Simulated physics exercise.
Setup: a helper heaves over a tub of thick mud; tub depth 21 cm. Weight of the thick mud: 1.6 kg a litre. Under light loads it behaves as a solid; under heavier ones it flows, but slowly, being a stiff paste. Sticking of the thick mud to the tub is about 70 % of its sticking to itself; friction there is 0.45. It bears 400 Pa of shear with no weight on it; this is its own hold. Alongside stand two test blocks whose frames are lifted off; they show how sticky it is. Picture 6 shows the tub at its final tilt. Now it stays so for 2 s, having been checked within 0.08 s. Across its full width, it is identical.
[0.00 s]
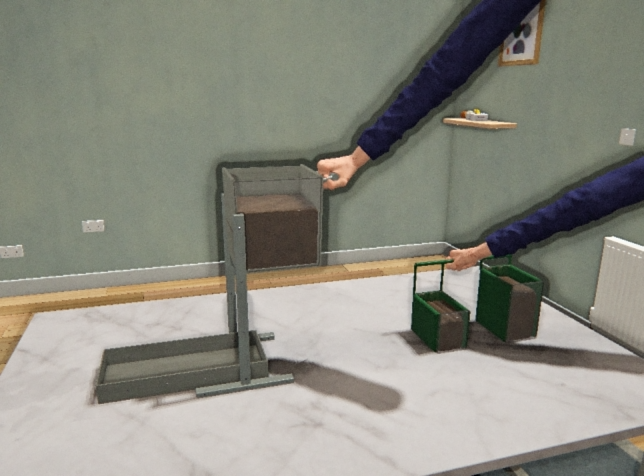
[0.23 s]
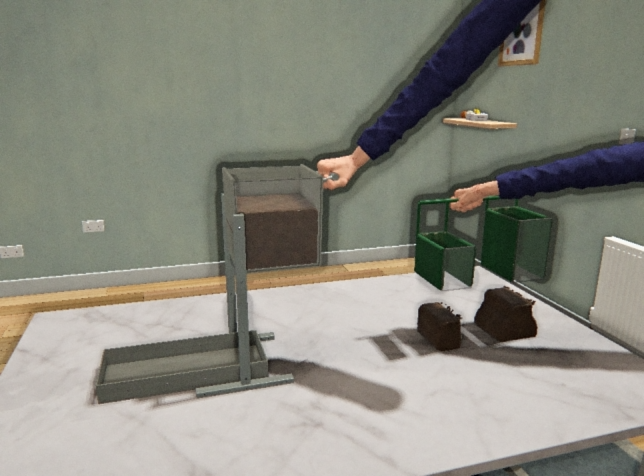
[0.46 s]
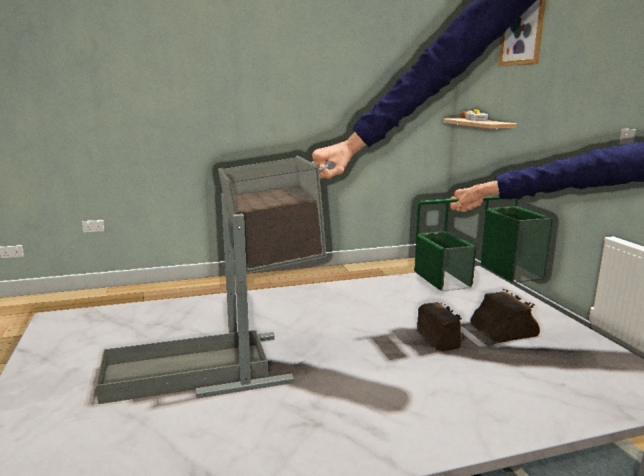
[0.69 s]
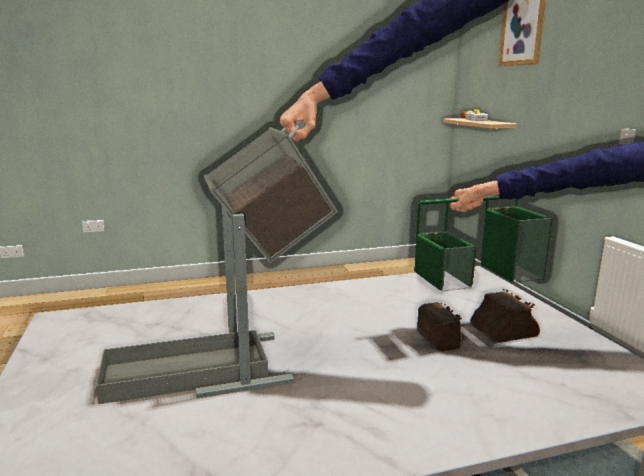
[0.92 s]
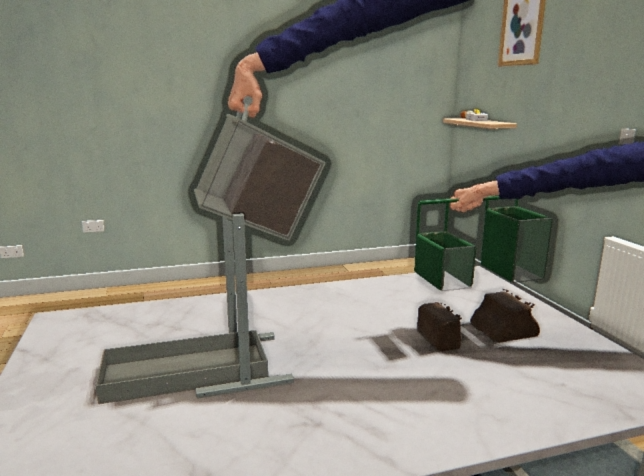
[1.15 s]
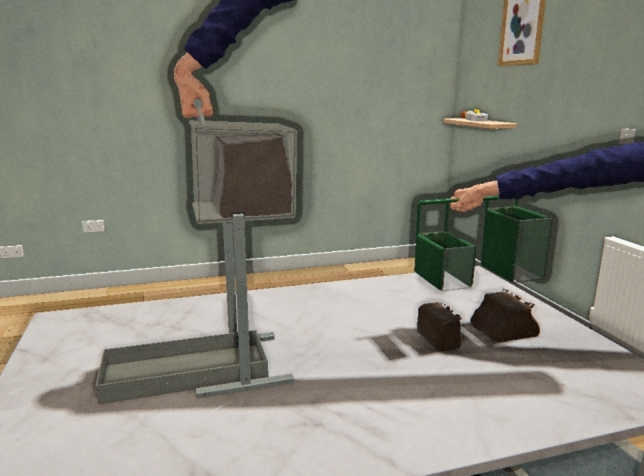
The clip opens with one hand holding a clear-sided tub of brown mud on a grey stand, while another lifts two green open boxes off dark mud blocks, the larger of which sags. The first hand then swings up and leftward, turning the tub onto its side with the mud still inside.
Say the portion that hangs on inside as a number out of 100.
Expect roughly 64 %.
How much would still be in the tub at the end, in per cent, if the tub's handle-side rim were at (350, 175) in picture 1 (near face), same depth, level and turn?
I'd guess around 45 per cent remains.
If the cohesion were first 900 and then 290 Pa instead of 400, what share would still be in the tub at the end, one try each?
Result: 100 % for the first case, 55 % for the second.
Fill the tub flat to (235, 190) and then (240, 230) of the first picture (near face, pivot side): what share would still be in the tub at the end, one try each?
Close to 50 percent the first time and close to 100 percent the second.
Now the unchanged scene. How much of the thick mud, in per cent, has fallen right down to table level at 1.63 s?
Roughly 0 per cent.
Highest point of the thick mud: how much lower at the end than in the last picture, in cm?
About 9 cm.
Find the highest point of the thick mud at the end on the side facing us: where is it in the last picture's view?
Highest point: Approx. (264, 177).
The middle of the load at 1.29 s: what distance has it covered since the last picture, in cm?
Displacement noted: Approx. 4 cm... about that.
After 1.29 s, the tub is at 88 degrees and holds 98 %.
After 1.46 s, the tub is at 88 degrees and holds 76 %.
After 1.63 s, the tub is at 88 degrees and holds 66 %.
After 1.80 s, the tub is at 88 degrees and holds 65 %.
After 3.15 s, at the end, the tub is at 88 degrees and holds 64 %.
